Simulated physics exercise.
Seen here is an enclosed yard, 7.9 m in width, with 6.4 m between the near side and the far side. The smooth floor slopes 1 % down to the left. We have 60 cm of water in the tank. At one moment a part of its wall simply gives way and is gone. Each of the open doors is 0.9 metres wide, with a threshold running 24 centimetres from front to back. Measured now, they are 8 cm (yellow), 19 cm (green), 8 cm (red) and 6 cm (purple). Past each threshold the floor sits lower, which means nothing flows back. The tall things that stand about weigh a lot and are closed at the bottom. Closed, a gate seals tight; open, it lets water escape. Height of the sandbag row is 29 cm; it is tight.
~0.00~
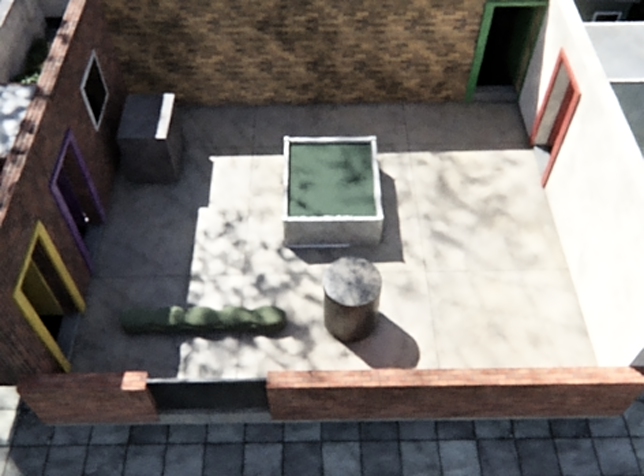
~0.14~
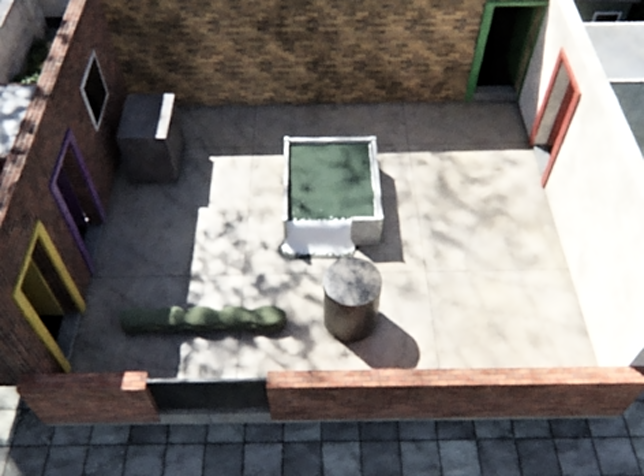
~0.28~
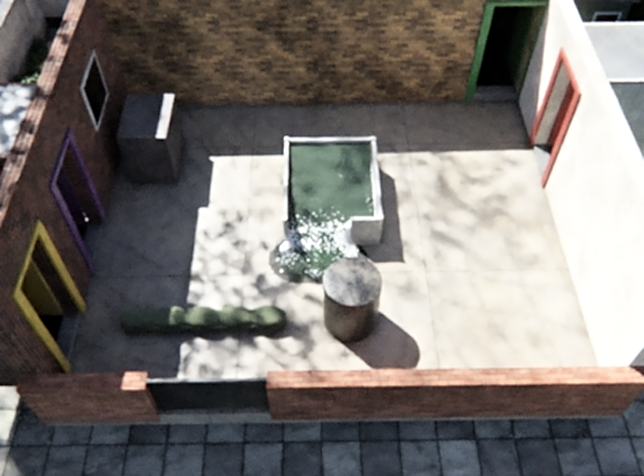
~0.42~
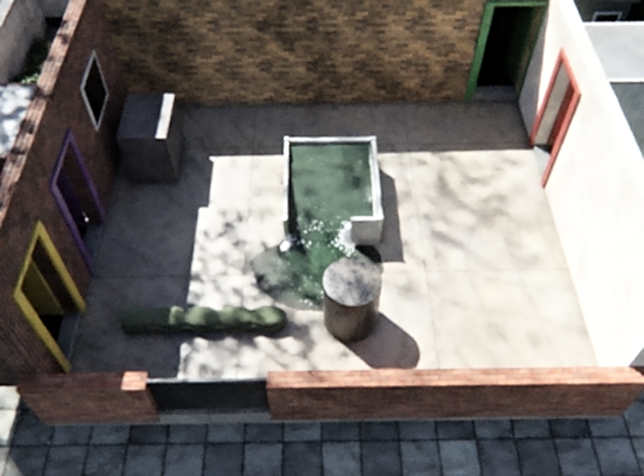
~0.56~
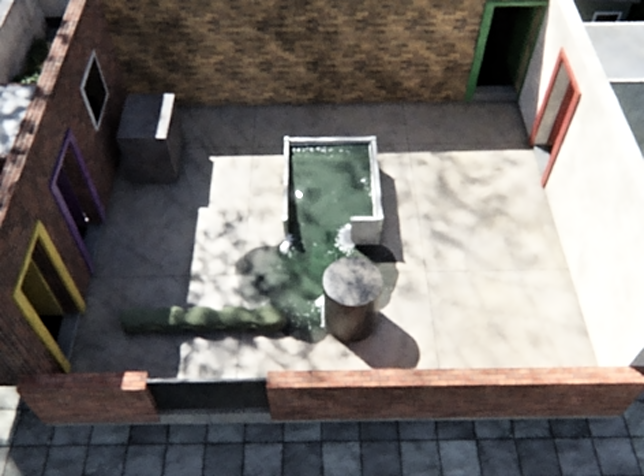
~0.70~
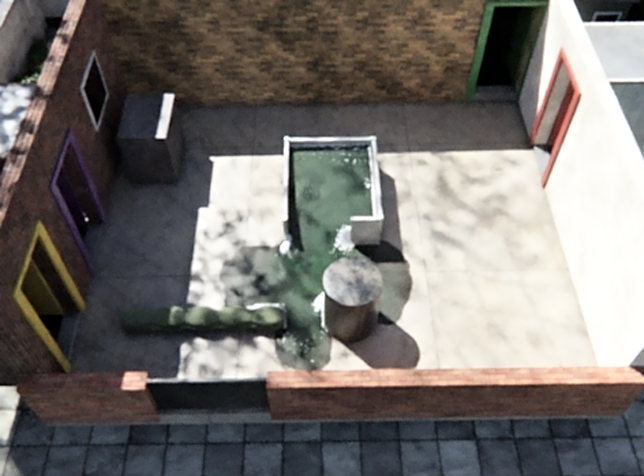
Green water pours through a gap that opens in the near wall of a white-rimmed tank, foaming, then spreading across the pale floor toward the viewer and around a round pillar. The walled brick yard is seen from above by an unmoving camera. A low green sandbag row lies front left, yellow and purple doors stand left, a dark box behind, and green and red doorways right.
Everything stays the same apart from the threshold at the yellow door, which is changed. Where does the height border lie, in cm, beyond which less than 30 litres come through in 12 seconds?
It lies at roughly 9 cm.
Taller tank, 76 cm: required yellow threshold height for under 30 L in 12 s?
Something near 12.0 cm should do.
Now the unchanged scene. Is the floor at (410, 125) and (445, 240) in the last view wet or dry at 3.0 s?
First untouched, then soaked.
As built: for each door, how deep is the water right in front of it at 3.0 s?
Yellow door 11 cm, green door 0 cm, red door 0 cm, purple door 12 cm.
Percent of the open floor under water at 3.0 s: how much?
45 %.
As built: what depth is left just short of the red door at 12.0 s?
About 1.0 centimetres deep.
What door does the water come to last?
The green one comes last.
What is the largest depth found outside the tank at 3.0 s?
20 cm.
After 1.4 s water covers 15 % of the floor, deepest (36 cm) near (332, 291); it has not reached the yellow door.
After 3.0 s water covers 45 % of the floor, deepest (20 cm) near (287, 311); 11 cm at the yellow door, 4 litres in over its 8 cm threshold.
After 12.0 s water covers 90 % of the floor, deepest (7 cm) near (61, 401); 7 cm at the yellow door, 45 litres in over its 8 cm threshold.
At the yellow door as built, the water arrived by 2.2 s and peaked near 14 cm at 3.4 s.
Run again over the same 12 s with other heights there, 55 litres in over 7.5 cm, 13 litres over 10.5 cm. The limit of 30 litres is kept from about 9 cm up.
